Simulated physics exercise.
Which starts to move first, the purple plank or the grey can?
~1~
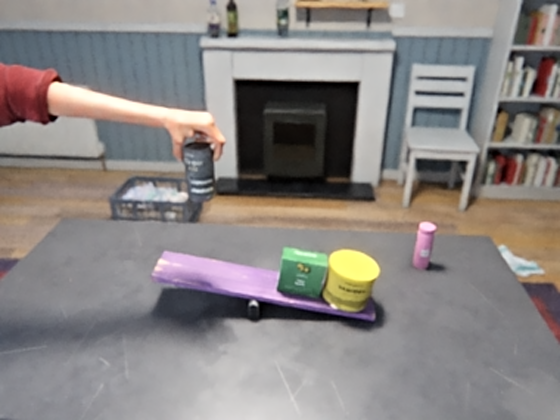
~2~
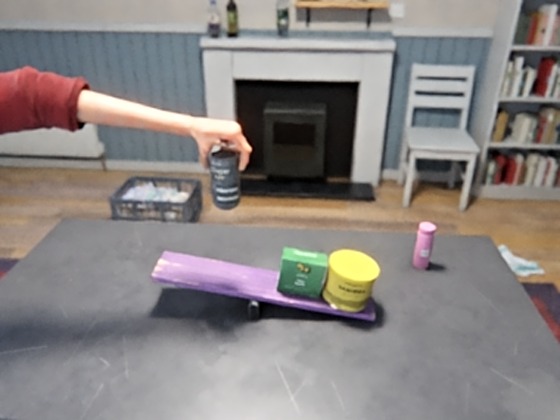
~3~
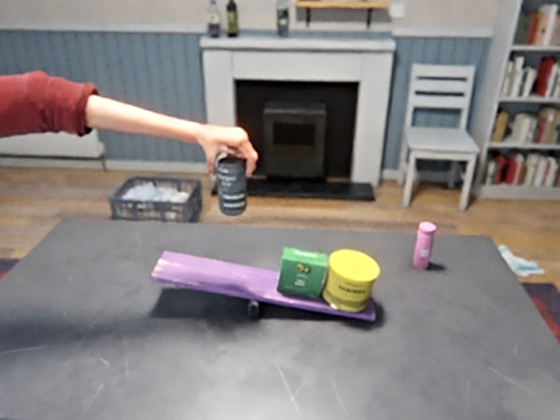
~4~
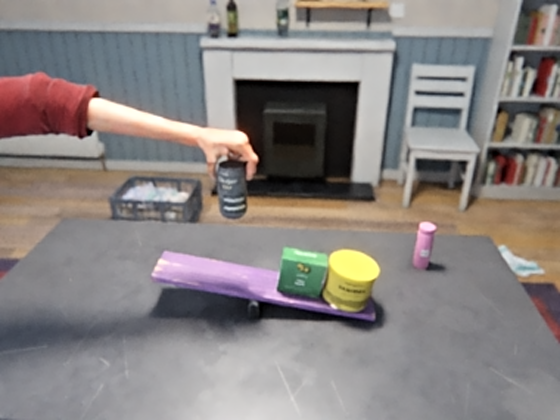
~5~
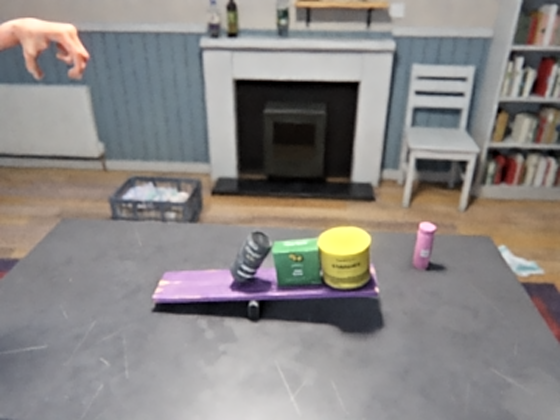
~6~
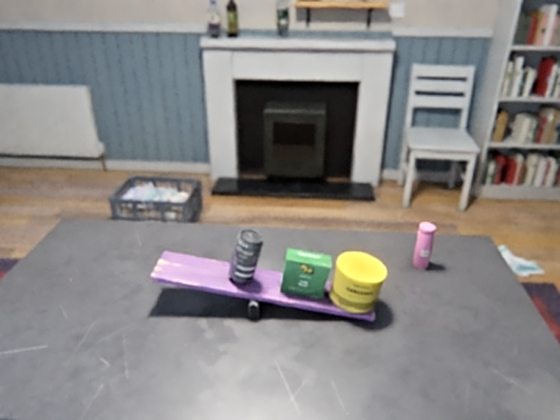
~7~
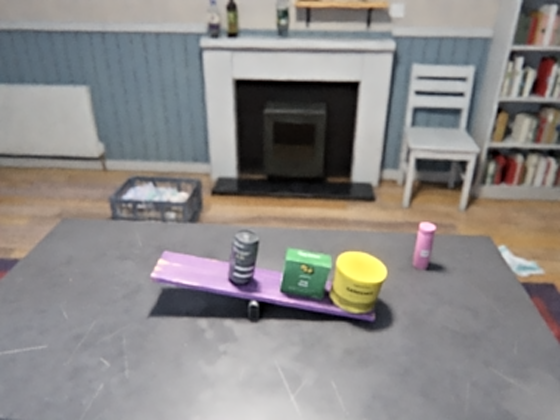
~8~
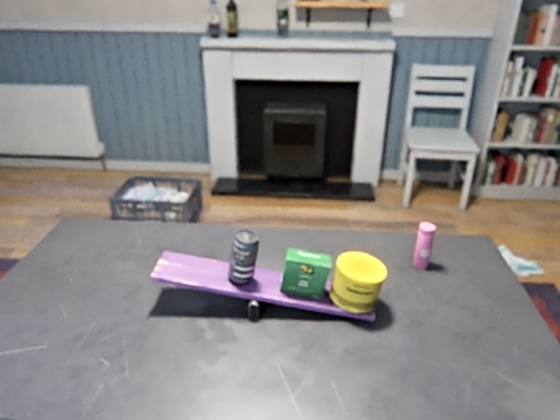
The grey can moves first, carried to the right by the hand while the purple plank is still at rest. The plank only starts to tilt later, around when the hand lets go of the can.
